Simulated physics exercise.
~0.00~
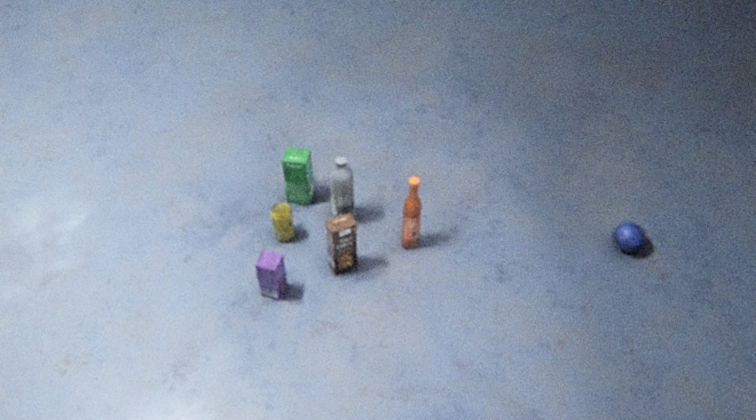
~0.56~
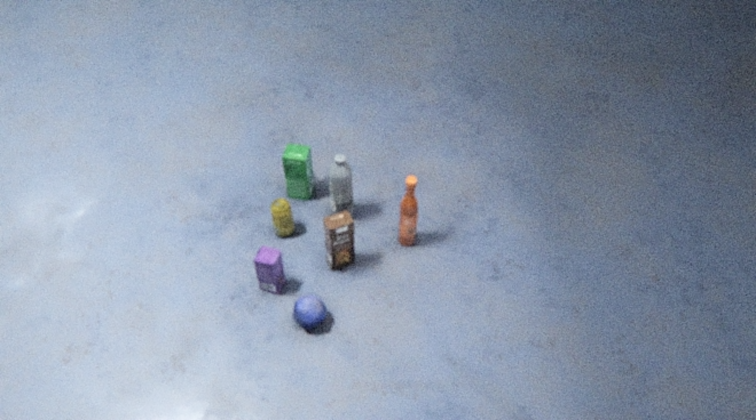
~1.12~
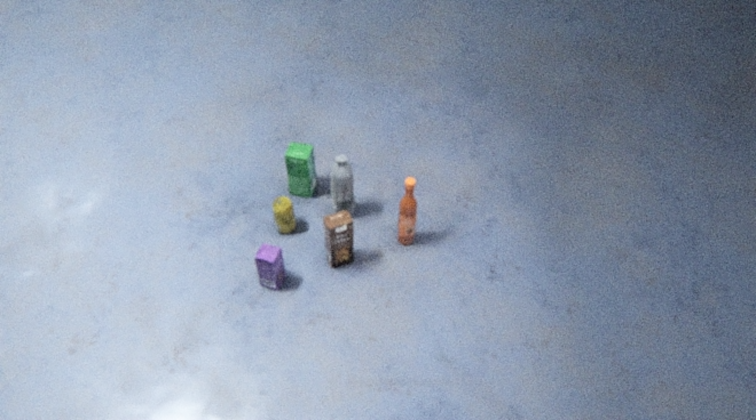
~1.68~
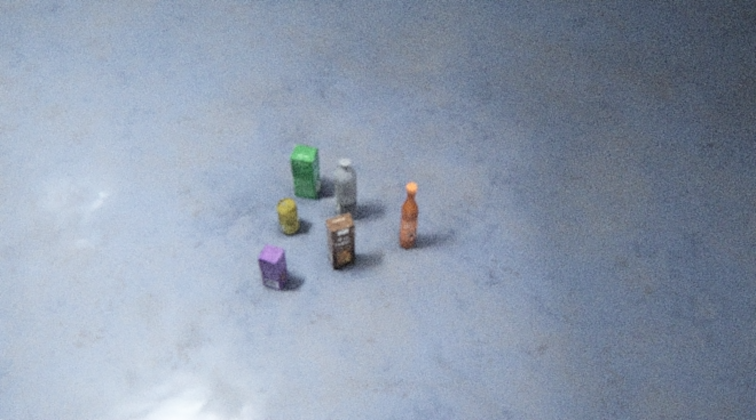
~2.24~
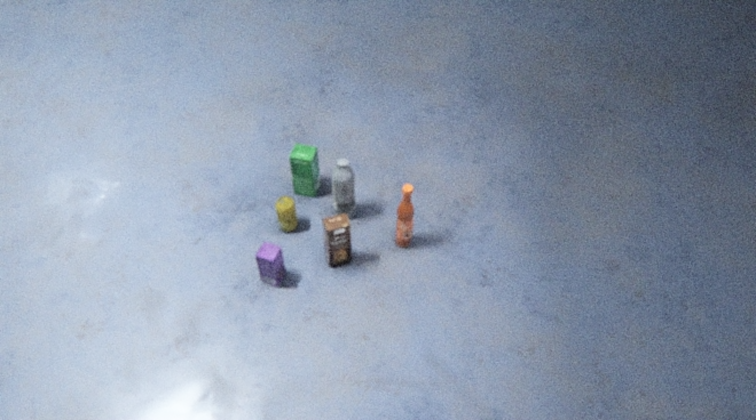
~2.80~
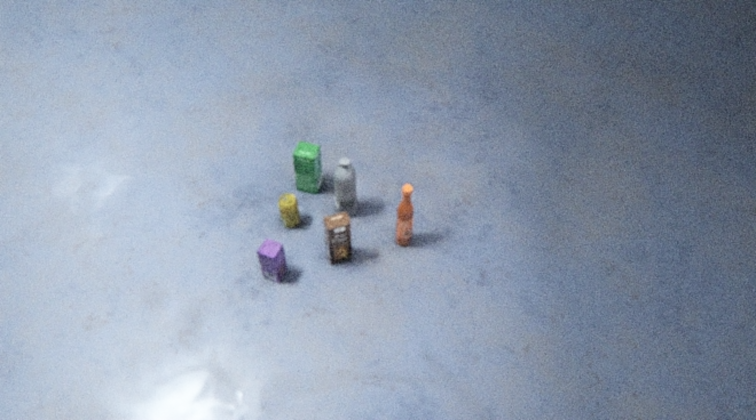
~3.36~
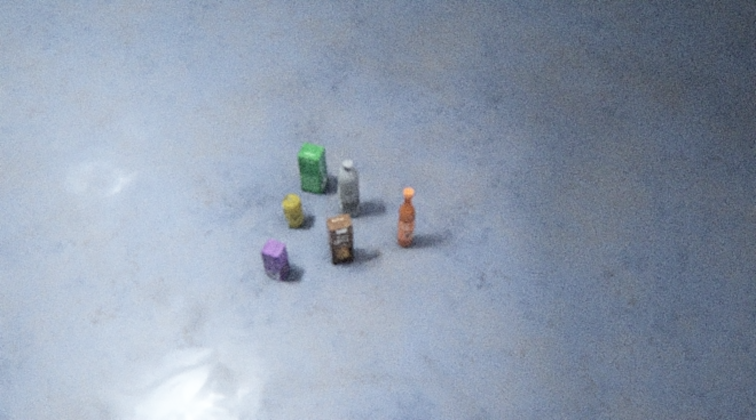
A blue ball sits on the right side of a mottled blue-grey floor, well away from a small cluster of bottles, cartons and a yellow can. It travels left and toward the front, passing below the orange bottle and the brown carton until it is just beneath the purple carton. Then it is gone from view, having knocked nothing over. The green carton and grey bottle stand at the back as the view drifts slightly. At the end, all six household items are still upright in their places, with no ball in sight.
